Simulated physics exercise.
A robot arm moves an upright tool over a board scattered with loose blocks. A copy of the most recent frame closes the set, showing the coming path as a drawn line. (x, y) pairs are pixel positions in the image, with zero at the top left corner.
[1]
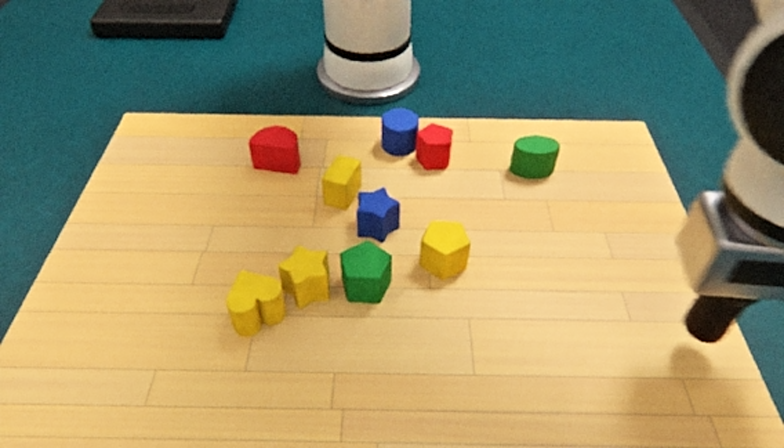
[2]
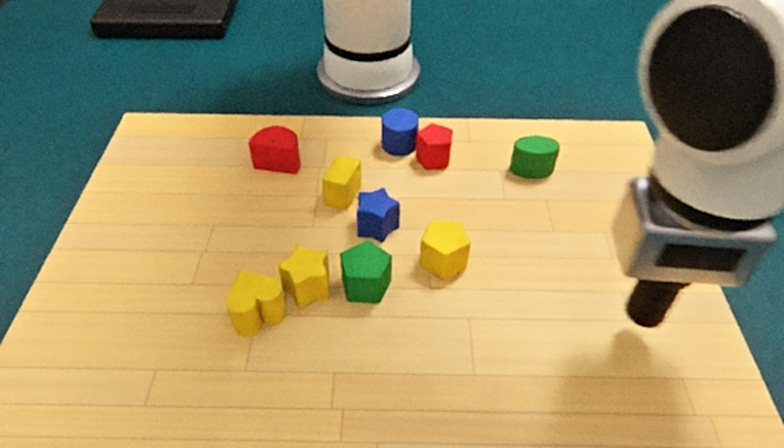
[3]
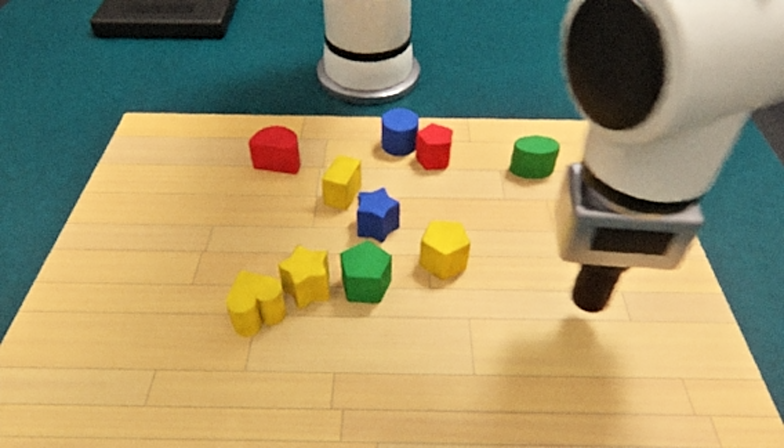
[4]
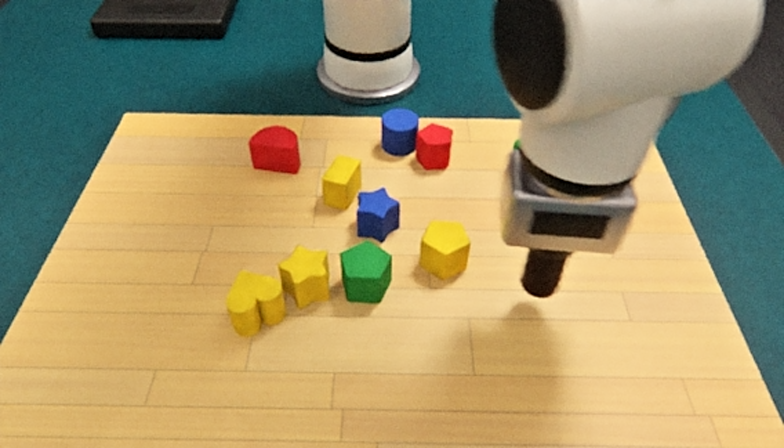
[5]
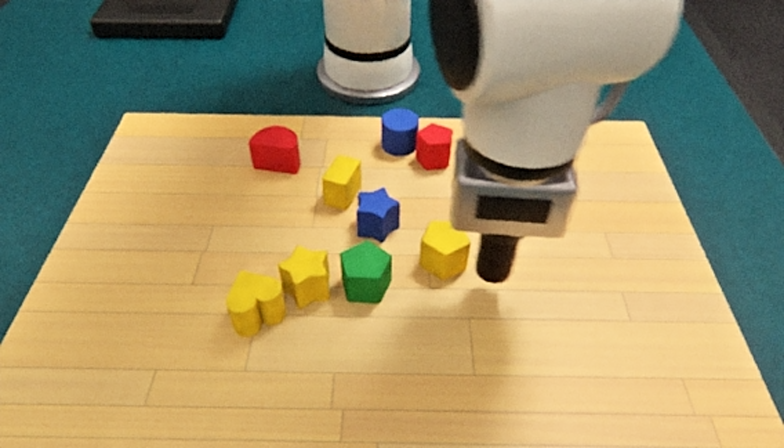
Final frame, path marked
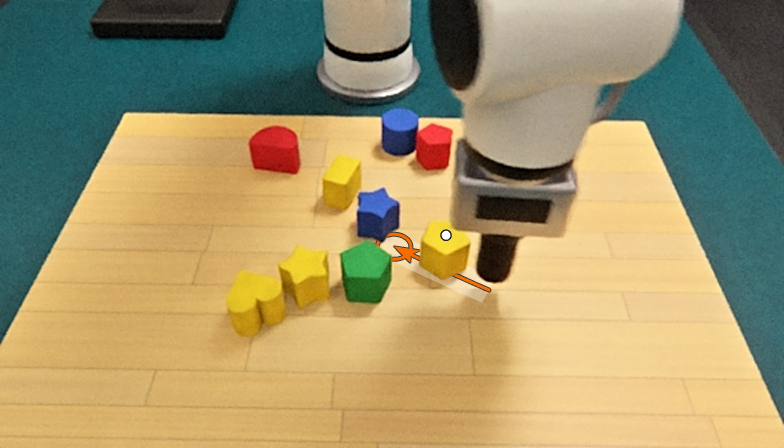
On a wooden board scattered with red, blue, green and yellow blocks, a white robot arm moved its dark-tipped tool steadily leftward from the right edge, nearing the yellow pentagonal block while the blocks stayed still.
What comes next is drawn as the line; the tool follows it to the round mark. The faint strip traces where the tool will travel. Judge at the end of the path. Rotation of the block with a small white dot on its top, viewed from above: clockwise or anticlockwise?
Bird's-eye view: Clockwise.
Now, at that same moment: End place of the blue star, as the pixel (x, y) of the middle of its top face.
Around (355, 188).
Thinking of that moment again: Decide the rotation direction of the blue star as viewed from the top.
It spins anti-clockwise.
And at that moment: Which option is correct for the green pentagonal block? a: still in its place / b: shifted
Correct choice: A.
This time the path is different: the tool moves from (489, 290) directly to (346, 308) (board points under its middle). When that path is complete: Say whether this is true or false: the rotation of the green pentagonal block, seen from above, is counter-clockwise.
It is false.
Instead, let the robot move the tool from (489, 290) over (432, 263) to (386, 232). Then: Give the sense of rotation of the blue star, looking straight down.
Turns anticlockwise.
Drawn move, from (489, 290) to (394, 247); the dot is on the yellow pentagonal block.
What follows on the original path. One third of the way, tool (458, 256); yellow pentagonal block (433, 227).
Two thirds of the way, tool (425, 241); blue star (372, 198); yellow pentagonal block (408, 210).
At the end, tool (395, 227); yellow rectangular block (339, 167); green pentagonal block still; blue star (355, 188), turned 25° anticlockwise; yellow pentagonal block (393, 194), turned 30° clockwise.
